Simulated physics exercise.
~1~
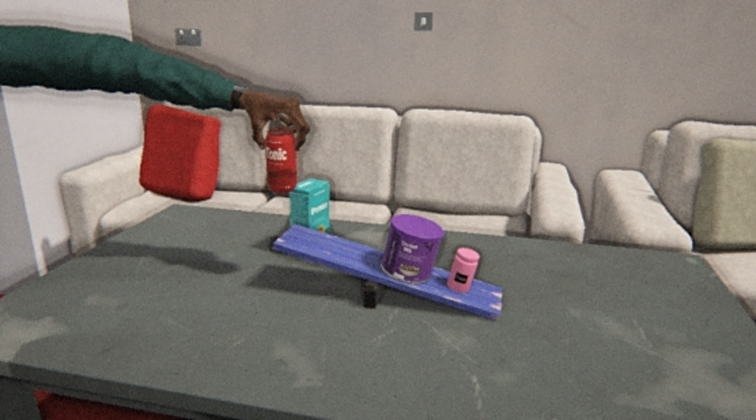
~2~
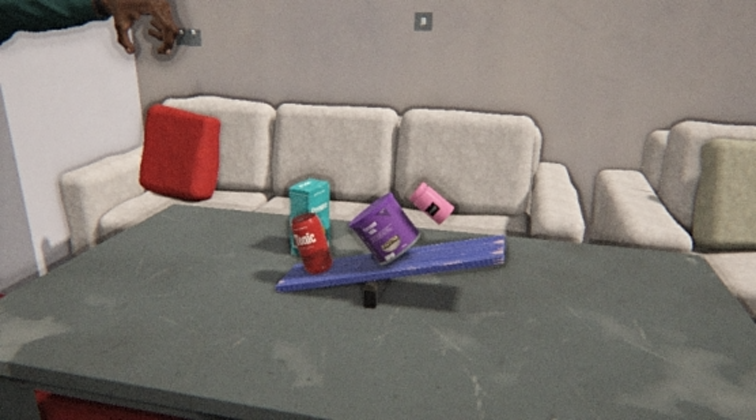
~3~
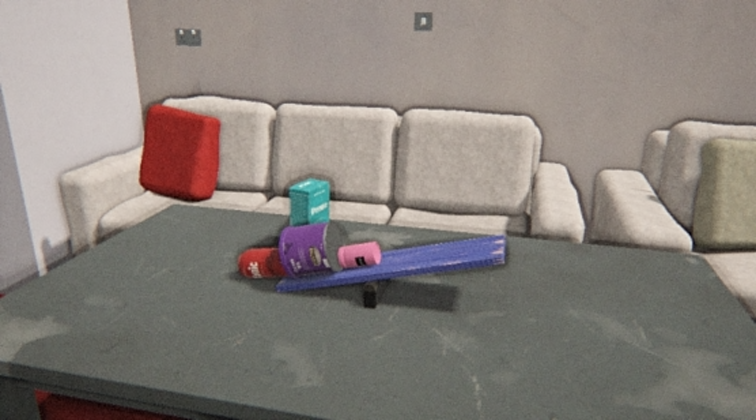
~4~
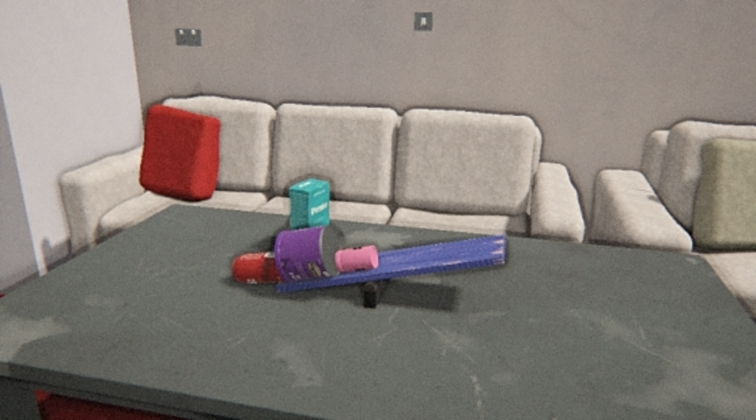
A red can hangs from a hand reaching in at the left, above a grey table seen from a fixed, slightly raised view, with pale sofas behind. On the table a blue plank rests on a small dark block, its right end low, carrying a purple tub and a pink shaker, while a turquoise carton stands behind its raised left end. The hand lets go and withdraws, and the can drops onto the left end. The plank swings over, tossing the tub and shaker up and leftward. All three topple, ending on their sides toward the lowered left end, the carton still upright.
